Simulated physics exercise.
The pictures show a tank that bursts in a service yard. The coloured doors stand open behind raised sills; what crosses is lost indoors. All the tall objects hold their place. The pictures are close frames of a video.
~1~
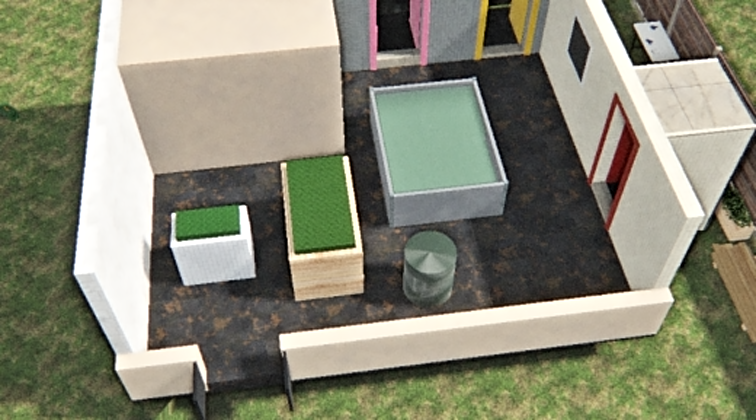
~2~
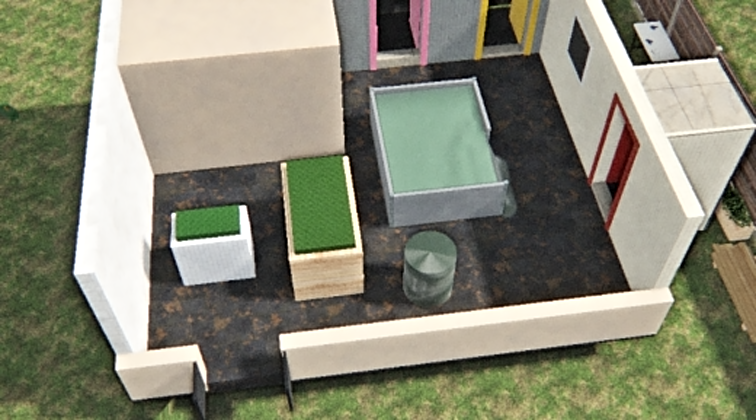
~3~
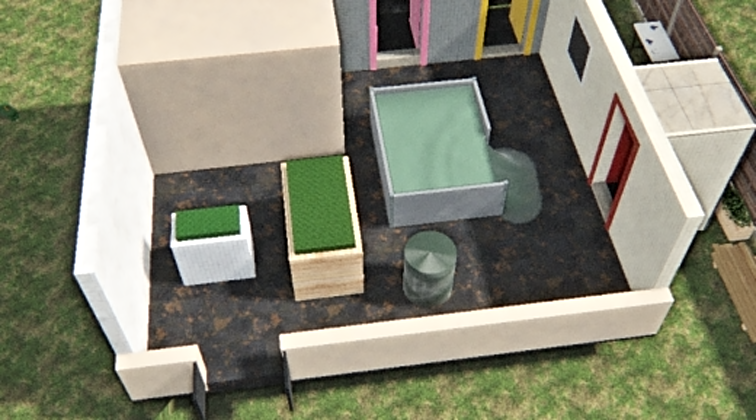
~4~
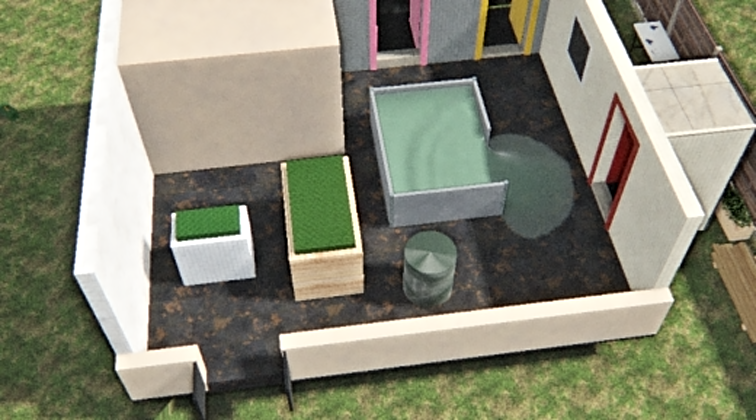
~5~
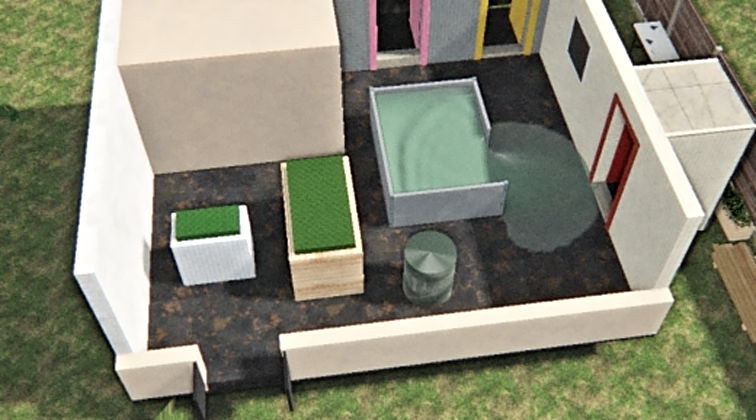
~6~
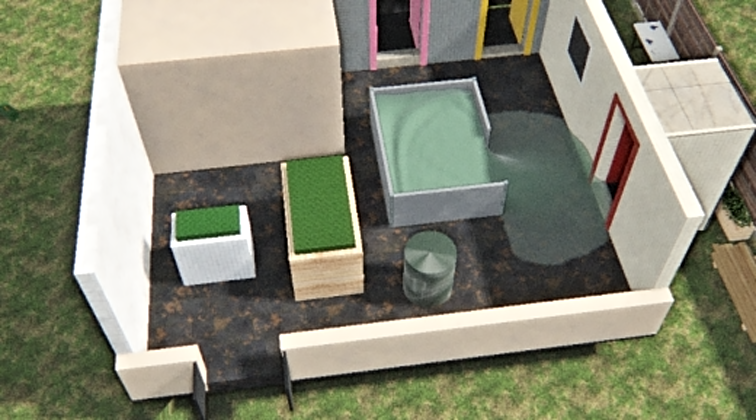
Service yard with a grey tank bursting on its right side, water pouring out and spreading across the dark floor beside a red-framed doorway.
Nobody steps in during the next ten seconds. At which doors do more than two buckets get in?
The red door floods; the pink door holds within the limit; the yellow door floods.
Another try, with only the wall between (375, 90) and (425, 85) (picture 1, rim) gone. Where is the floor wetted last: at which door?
I say the red door.
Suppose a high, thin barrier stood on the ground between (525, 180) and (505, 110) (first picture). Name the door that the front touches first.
It is the one in red.
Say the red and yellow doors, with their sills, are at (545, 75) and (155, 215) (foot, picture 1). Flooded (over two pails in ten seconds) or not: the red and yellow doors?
Red passes that mark; yellow is under.
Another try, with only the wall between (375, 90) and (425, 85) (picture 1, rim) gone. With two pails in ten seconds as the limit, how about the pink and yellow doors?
One by one: The pink one goes over, the yellow one takes more.
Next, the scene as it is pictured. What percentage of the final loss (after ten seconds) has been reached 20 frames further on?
Some 65 per cent.
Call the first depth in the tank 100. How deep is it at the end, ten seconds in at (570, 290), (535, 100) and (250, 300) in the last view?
Roughly 12, 4 and 6 per cent, in turn.
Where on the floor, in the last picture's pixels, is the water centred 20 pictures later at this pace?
Near (478, 178).
A moment on, water covers 20 % of the floor; the red door far over two buckets in, the pink door not reached, the yellow door not reached.
Next, water covers 30 % of the floor; the red door far over two buckets in, the pink door not reached, the yellow door under two buckets in.
Then, water covers 50 % of the floor; the red door far over two buckets in, the pink door wet at the sill, nothing in, the yellow door far over two buckets in.
Later, water covers 80 % of the floor; the red door far over two buckets in, the pink door wet at the sill, nothing in, the yellow door far over two buckets in.
In the end, water covers 95 % of the floor; the red door far over two buckets in, the pink door wet at the sill, nothing in, the yellow door far over two buckets in.
